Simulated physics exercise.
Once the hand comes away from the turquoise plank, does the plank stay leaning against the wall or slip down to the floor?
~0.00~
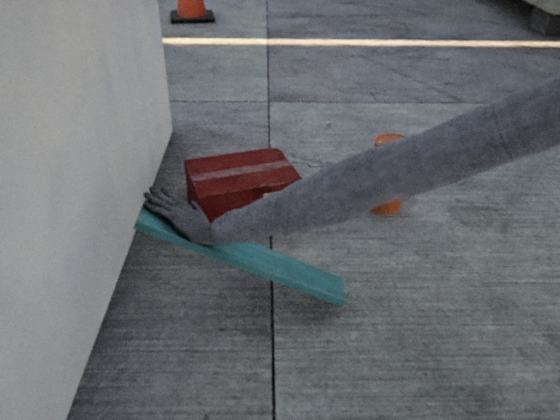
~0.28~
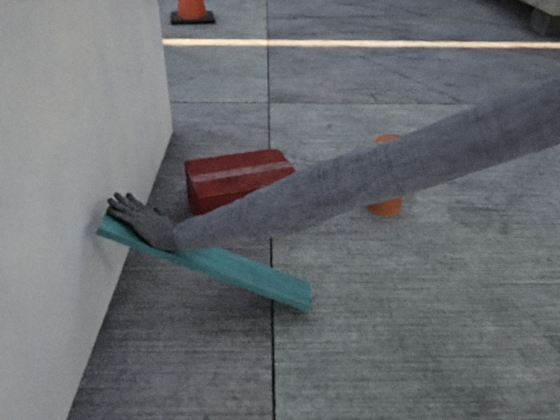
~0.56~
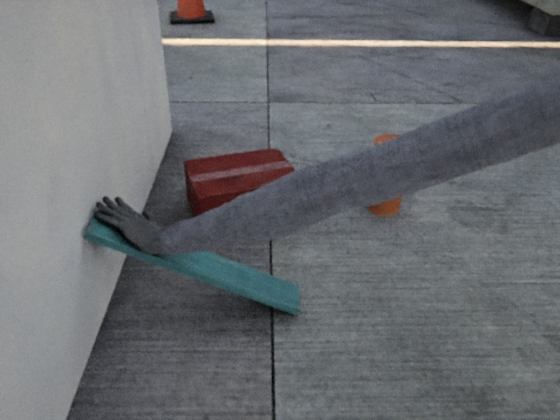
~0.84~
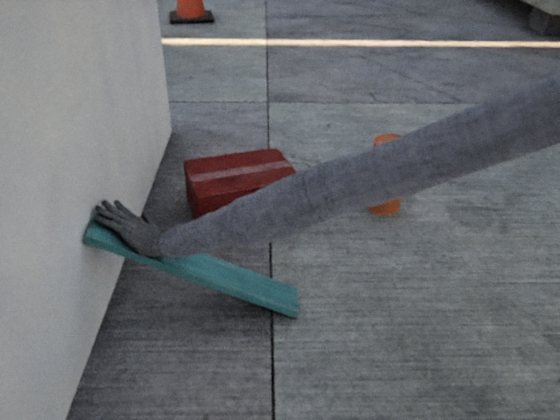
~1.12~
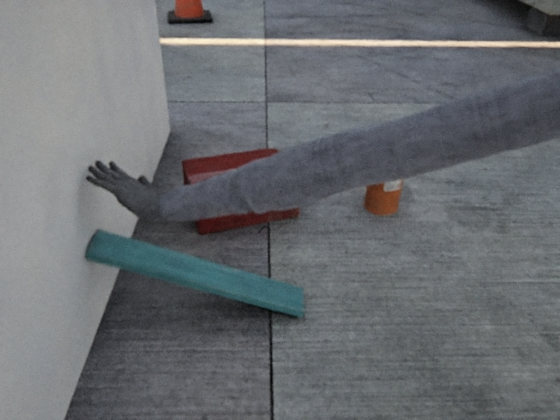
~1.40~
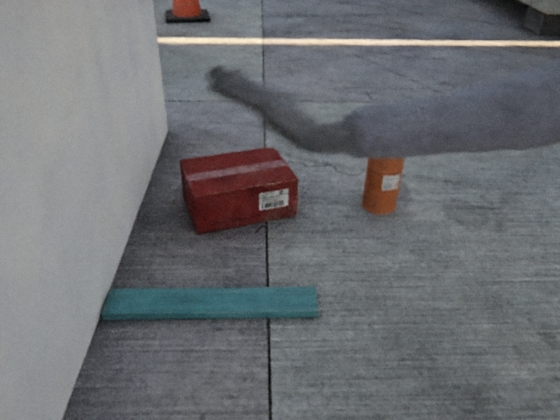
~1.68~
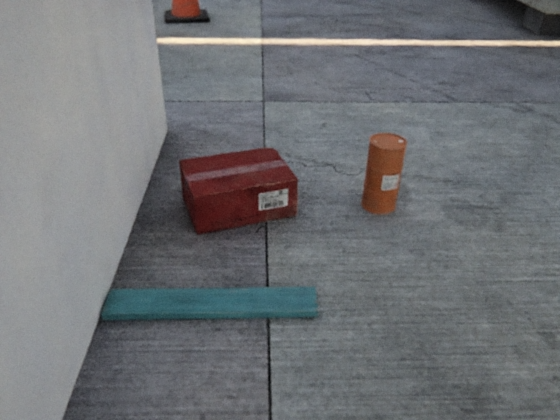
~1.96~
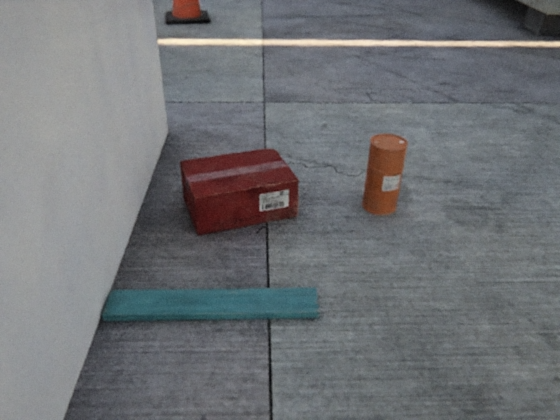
The plank slips down after the hand lets go and comes to rest flat on the floor beside the wall.
